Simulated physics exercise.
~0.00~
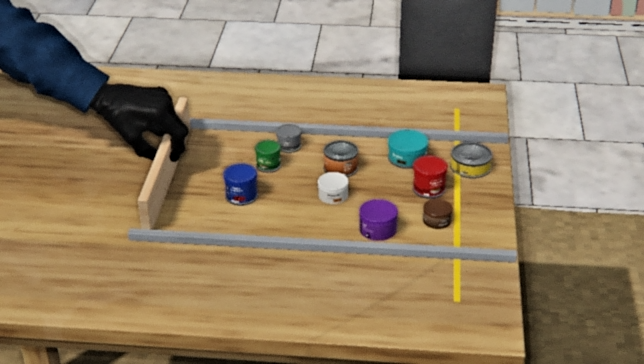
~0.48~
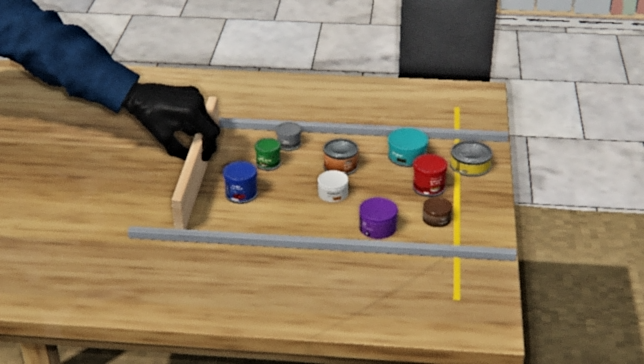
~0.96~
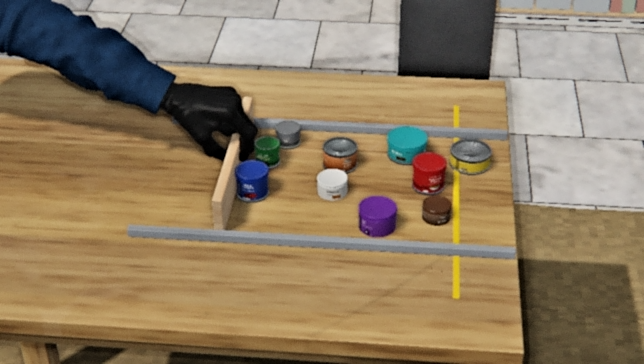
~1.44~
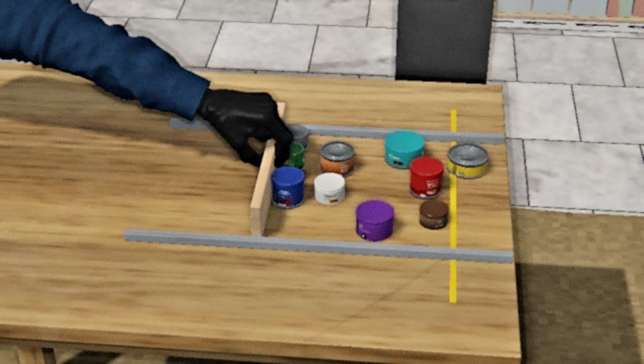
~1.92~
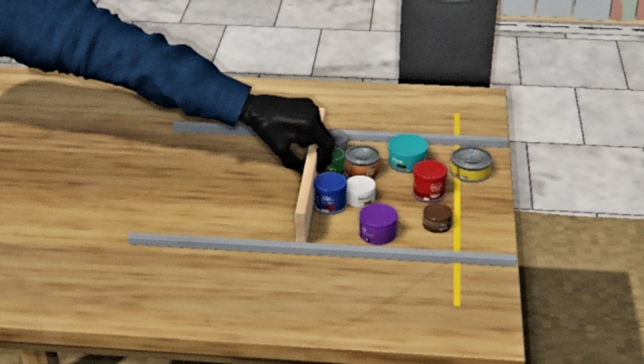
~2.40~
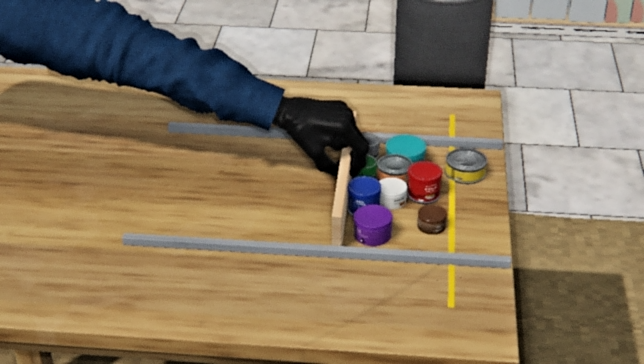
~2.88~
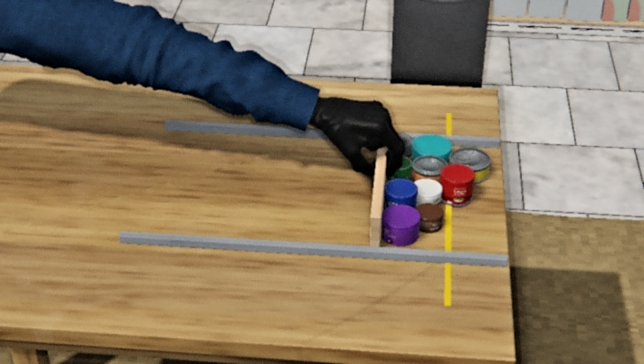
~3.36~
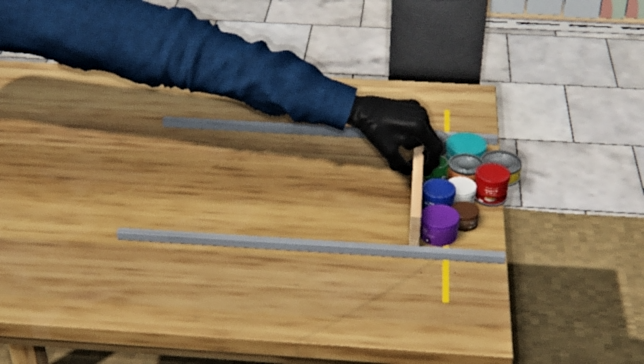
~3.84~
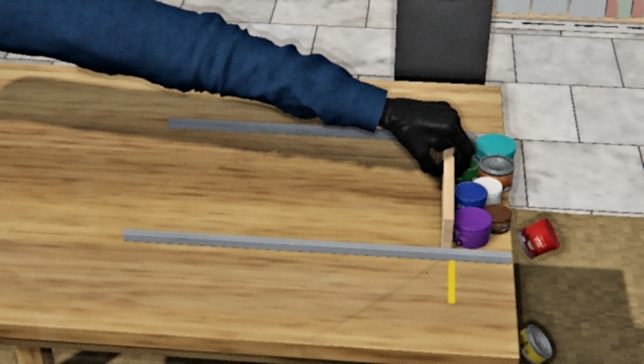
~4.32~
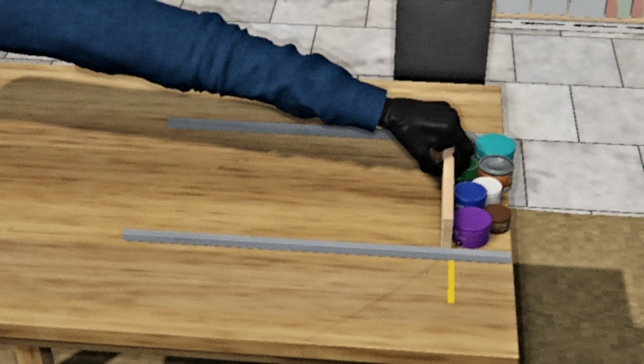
A black-gloved hand in a blue sleeve holds a small wooden board upright on a wooden table, seen from above at a slight sway, with stone paving beyond. To its right, between two grey rails, sit small blue, green, grey, white, orange, purple, teal, red, brown and yellow pots and tins, near a yellow tape line. The hand pushes the board steadily right, gathering the blue and green tins, then the rest, into a tight cluster. The cluster crosses the tape to the table's edge, where the red pot and yellow tin drop off. The board stops, leaving the others crowded at the edge.
